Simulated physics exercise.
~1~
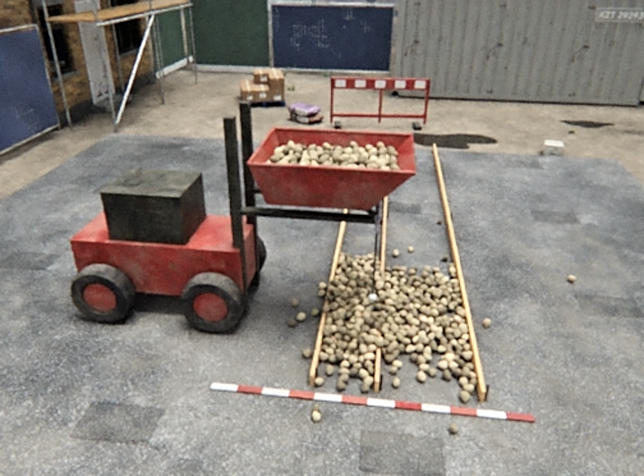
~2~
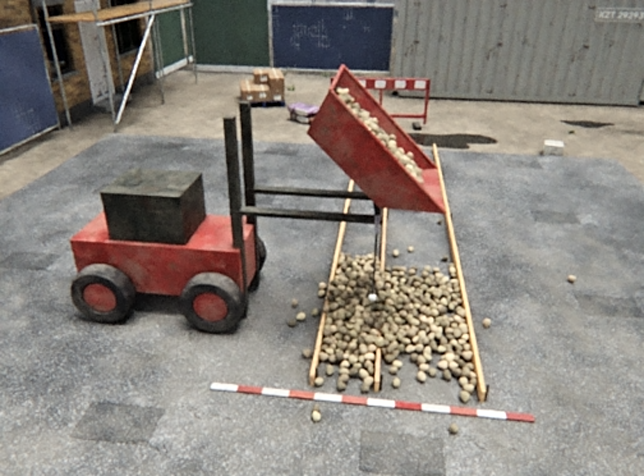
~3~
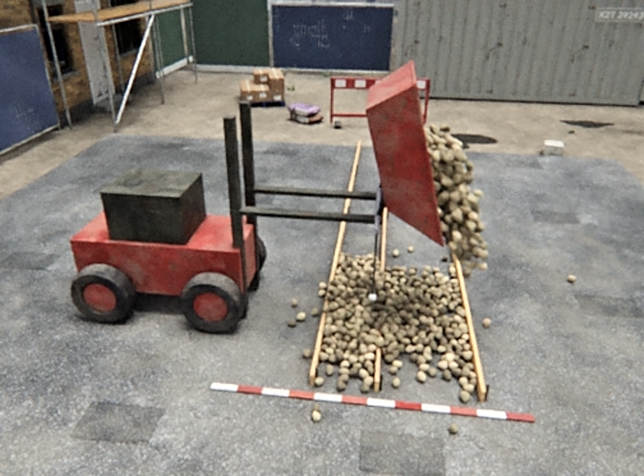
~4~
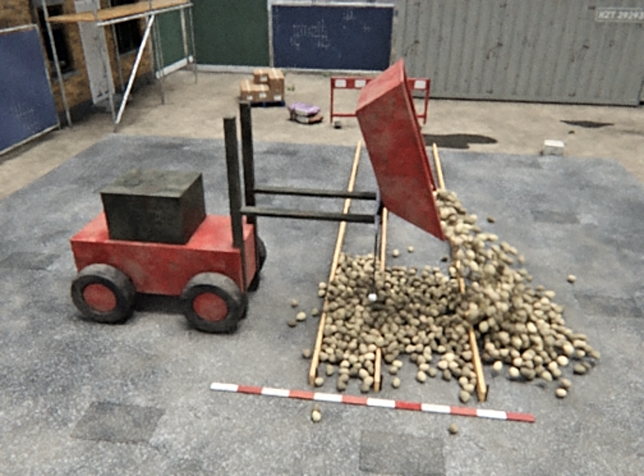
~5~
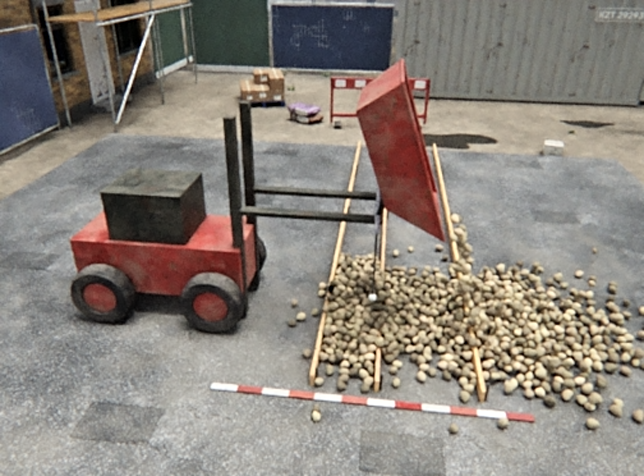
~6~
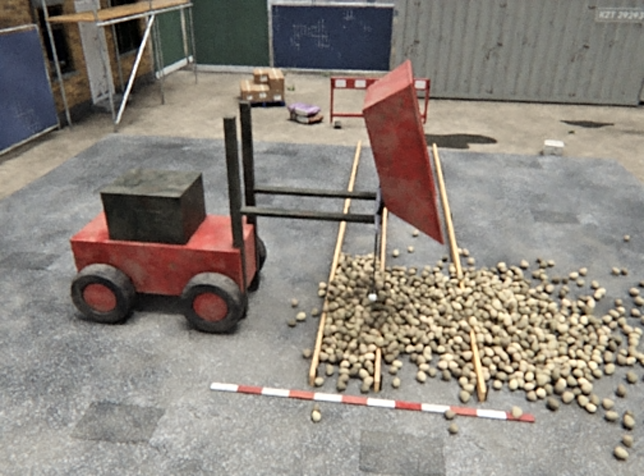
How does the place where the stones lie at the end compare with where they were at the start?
At the start the stones are in the raised skip and in a pile among the planks. By the end they are all on the ground, and the spread reaches much farther right, well past the right-hand plank.
A red skip heaped with rounded stones sits raised on the dark arms of a red forklift, above an earlier pile lying among wooden planks. It tips steeply to the right while the stones are still inside. Then they pour over its lower lip in a thick stream, landing mostly around and beyond the right-hand plank. The skip rocks back slightly and forward again as the last stones drop out. It ends steeply tilted and empty, with the stones spread in a wide, low layer reaching the right edge of the view, while the forklift stays put.
